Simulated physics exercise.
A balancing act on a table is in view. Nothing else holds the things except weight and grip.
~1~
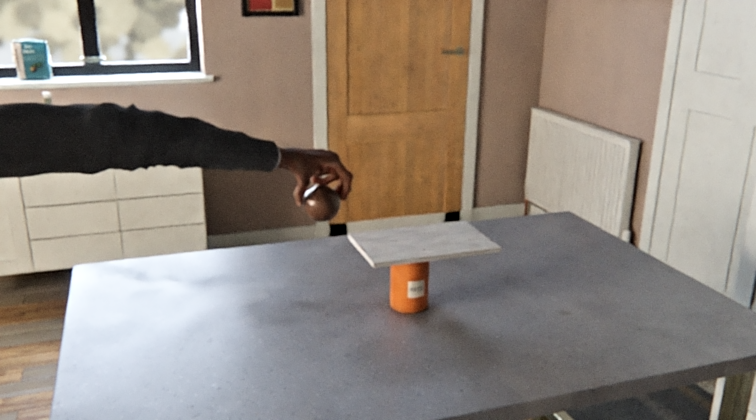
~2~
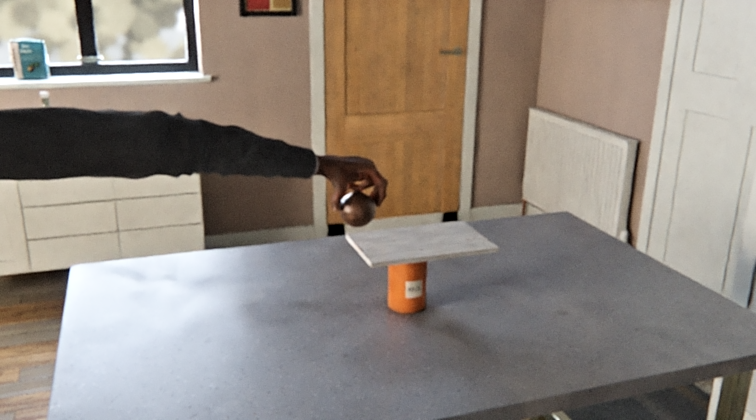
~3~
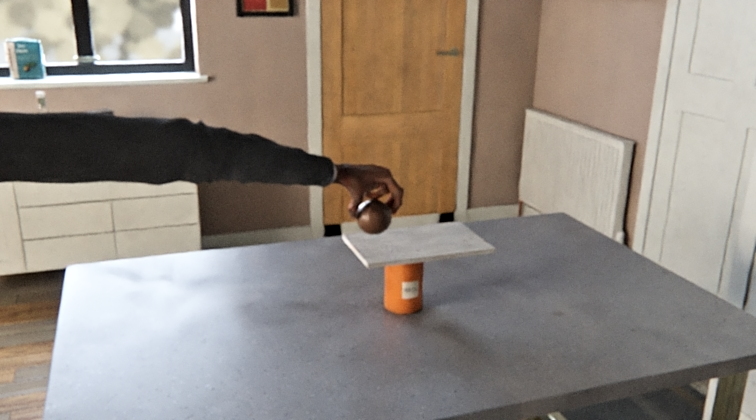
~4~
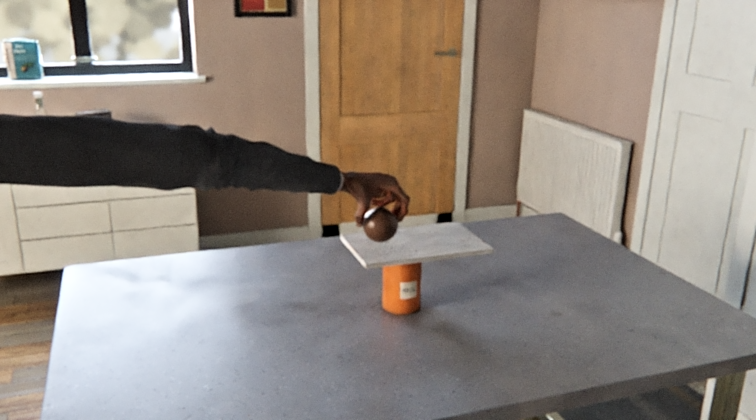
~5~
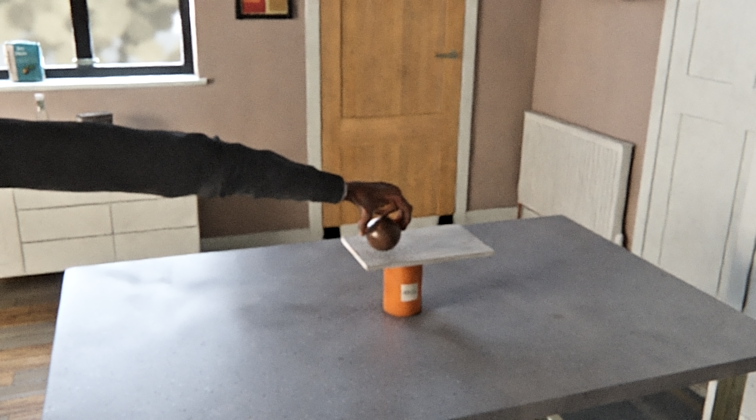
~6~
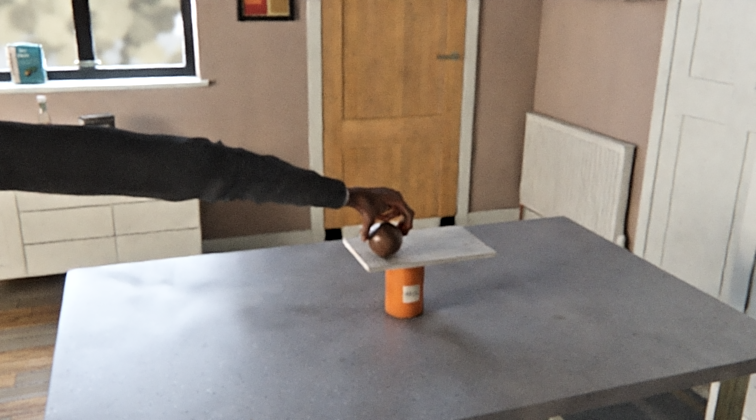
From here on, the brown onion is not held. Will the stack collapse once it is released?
No, the stack carries the load.
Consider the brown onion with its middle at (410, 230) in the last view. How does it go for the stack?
What happens next is that it remains standing.
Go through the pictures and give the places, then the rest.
In the first picture, on its way; brown onion (322, 203); orange jar (410, 276).
In the second picture, on its way; brown onion (358, 209); orange jar (408, 276).
In the third picture, on its way; brown onion (374, 217); orange jar (404, 277).
In the fourth picture, on its way; brown onion (380, 224); orange jar (402, 277).
In the fifth picture, on its way; brown onion (383, 234); orange jar (403, 279).
In the sixth picture, in place under the hand; brown onion (385, 239); orange jar (405, 281).
Then, 0.50 s on from there, no change.
Then, 1.30 s on from there, brown onion resting near (385, 239).
In the end, all 3 unmoved. At the end, from the last picture's camera, brown onion near (385, 239). The stack stays up.
